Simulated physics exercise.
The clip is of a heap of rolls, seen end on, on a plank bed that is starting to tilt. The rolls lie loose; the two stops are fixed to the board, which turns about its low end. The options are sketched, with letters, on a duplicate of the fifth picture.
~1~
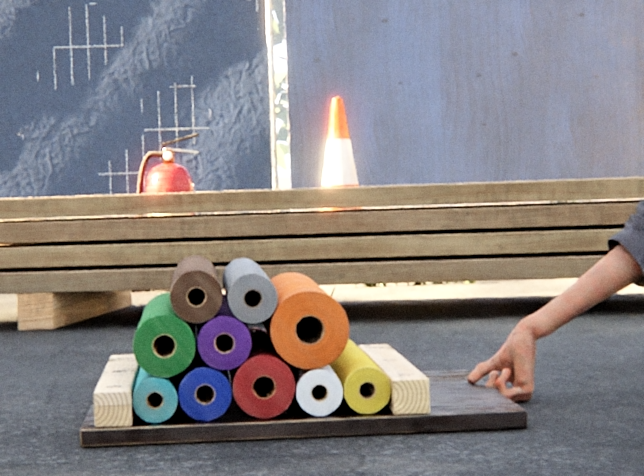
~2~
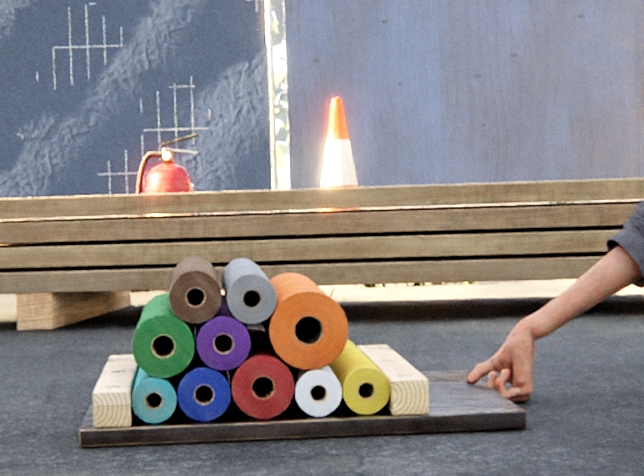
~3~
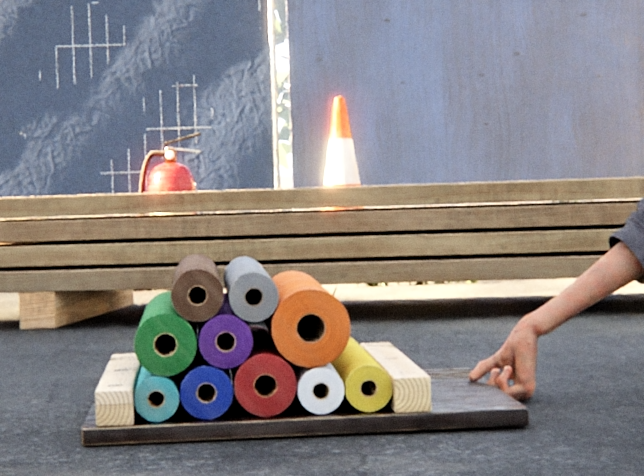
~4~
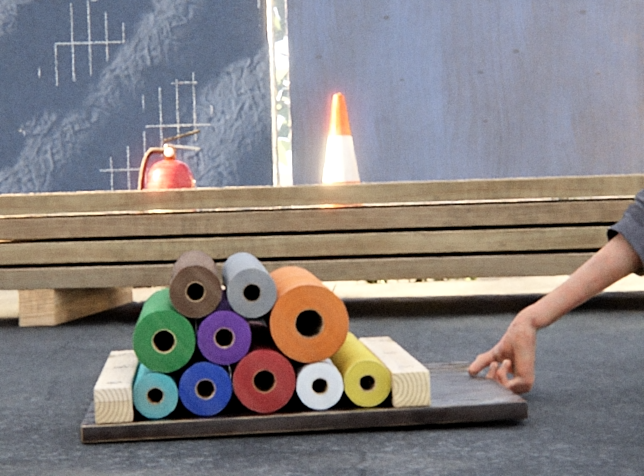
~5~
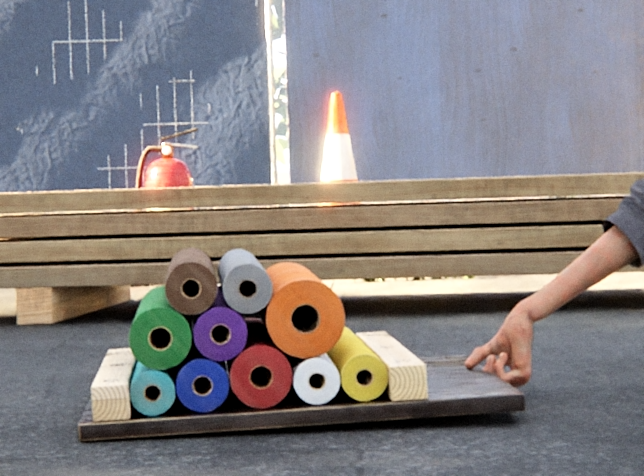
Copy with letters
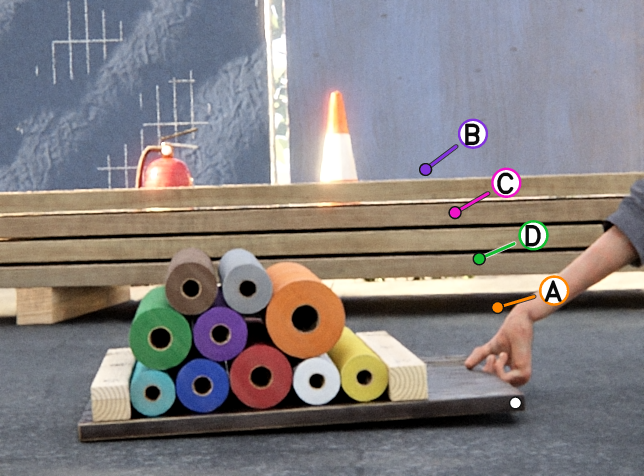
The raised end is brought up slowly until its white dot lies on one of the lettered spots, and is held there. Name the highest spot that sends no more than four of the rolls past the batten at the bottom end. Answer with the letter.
The answer is mark B.
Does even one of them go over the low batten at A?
At A: Yes.
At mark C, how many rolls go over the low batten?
The count is four.
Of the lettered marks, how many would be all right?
Four of them.
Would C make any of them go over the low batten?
Yes, at C.
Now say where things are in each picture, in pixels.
Green roll (165, 346); purple roll (225, 343); brown roll (197, 297), in the first picture.
Brown roll (195, 297); grey roll (252, 299), in the second picture.
Board (295, 386); blue roll (206, 393), in the third picture.
Board (294, 382); turquoise roll (156, 395); blue roll (206, 389), in the fourth picture.
Board (291, 378); turquoise roll (153, 393); blue roll (203, 386), in the fifth picture.
On the marked copy, A at (498, 308); B at (426, 170); C at (455, 212); D at (479, 259); the white dot at (516, 403).
Taking B. A third of the way, board at 19°.
Two thirds of the way, board at 35°.
When it is over, board at 35°, four over the low batten (green, purple, brown, grey).
As for the rest, A two over the low batten (green, brown); C four over the low batten (green, purple, brown, grey); D four over the low batten (green, purple, brown, grey).
